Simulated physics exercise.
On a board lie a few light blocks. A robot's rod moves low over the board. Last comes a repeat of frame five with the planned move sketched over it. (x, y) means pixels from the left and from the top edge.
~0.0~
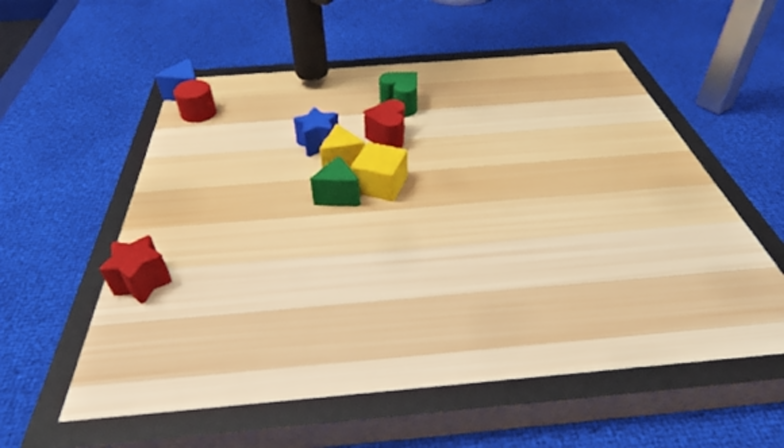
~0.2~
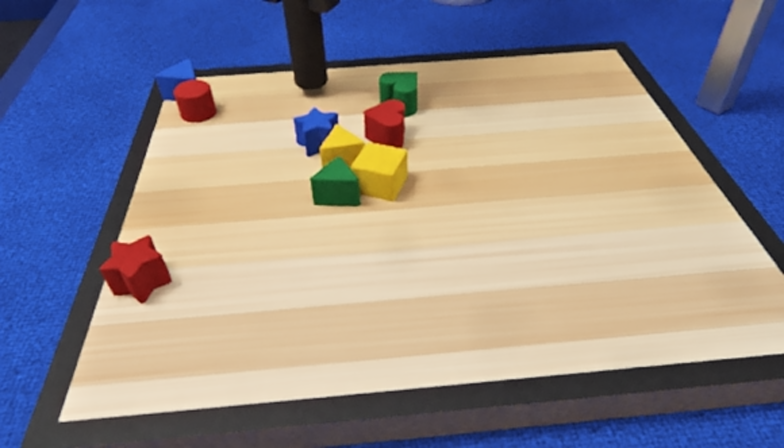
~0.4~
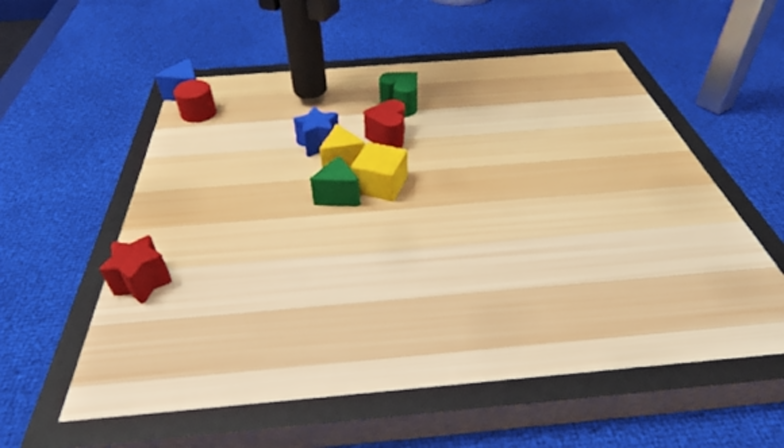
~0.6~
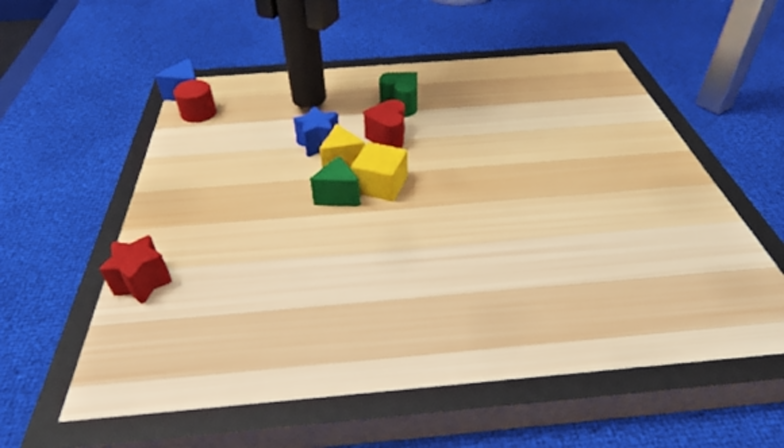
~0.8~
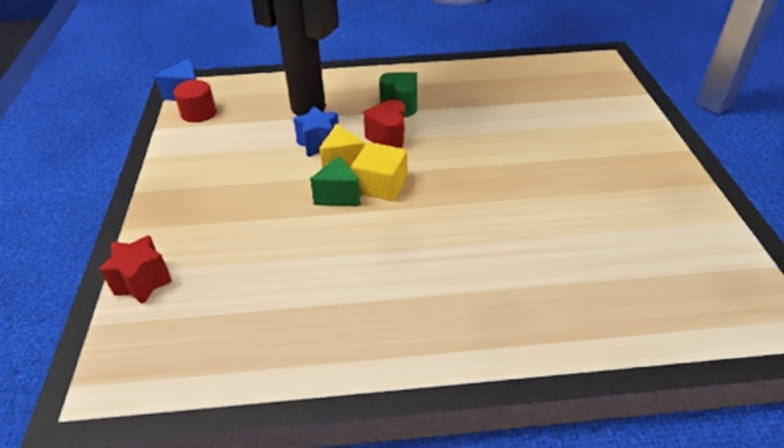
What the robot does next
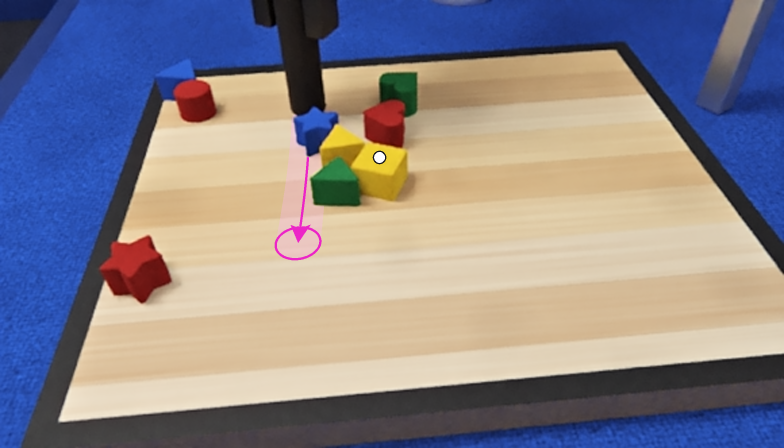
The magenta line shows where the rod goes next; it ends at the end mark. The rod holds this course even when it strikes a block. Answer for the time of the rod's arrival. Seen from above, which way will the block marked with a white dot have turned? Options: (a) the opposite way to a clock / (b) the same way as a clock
My answer is option b.
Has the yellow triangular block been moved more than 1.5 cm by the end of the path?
Answer: Yes.
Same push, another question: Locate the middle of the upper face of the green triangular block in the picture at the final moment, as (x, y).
It should be at about (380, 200).
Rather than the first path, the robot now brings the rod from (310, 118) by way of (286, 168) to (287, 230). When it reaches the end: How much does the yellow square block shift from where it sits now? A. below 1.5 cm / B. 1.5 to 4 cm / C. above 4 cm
The correct letter is A.
Path on the board, straight from (310, 118) to (298, 243); the dot is on the yellow square block.
What follows on the original path. One third of the way, rod at (307, 143); blue star at (326, 149), turned 20° anticlockwise; green triangular block at (342, 176), turned 40° clockwise; yellow triangular block at (362, 148), turned 30° anticlockwise; yellow square block at (390, 161), turned 25° clockwise.
Two thirds of the way, rod at (303, 184); blue star at (335, 186), turned 50° anticlockwise; green triangular block at (368, 199); yellow triangular block at (362, 148), turned 30° anticlockwise; yellow square block at (391, 161), turned 25° clockwise.
At the end, rod at (296, 232); blue star at (336, 213), turned 120° anticlockwise; green triangular block at (381, 202), turned 40° anticlockwise; yellow triangular block at (362, 148), turned 30° anticlockwise; yellow square block at (391, 161), turned 25° clockwise; red heart block in place.
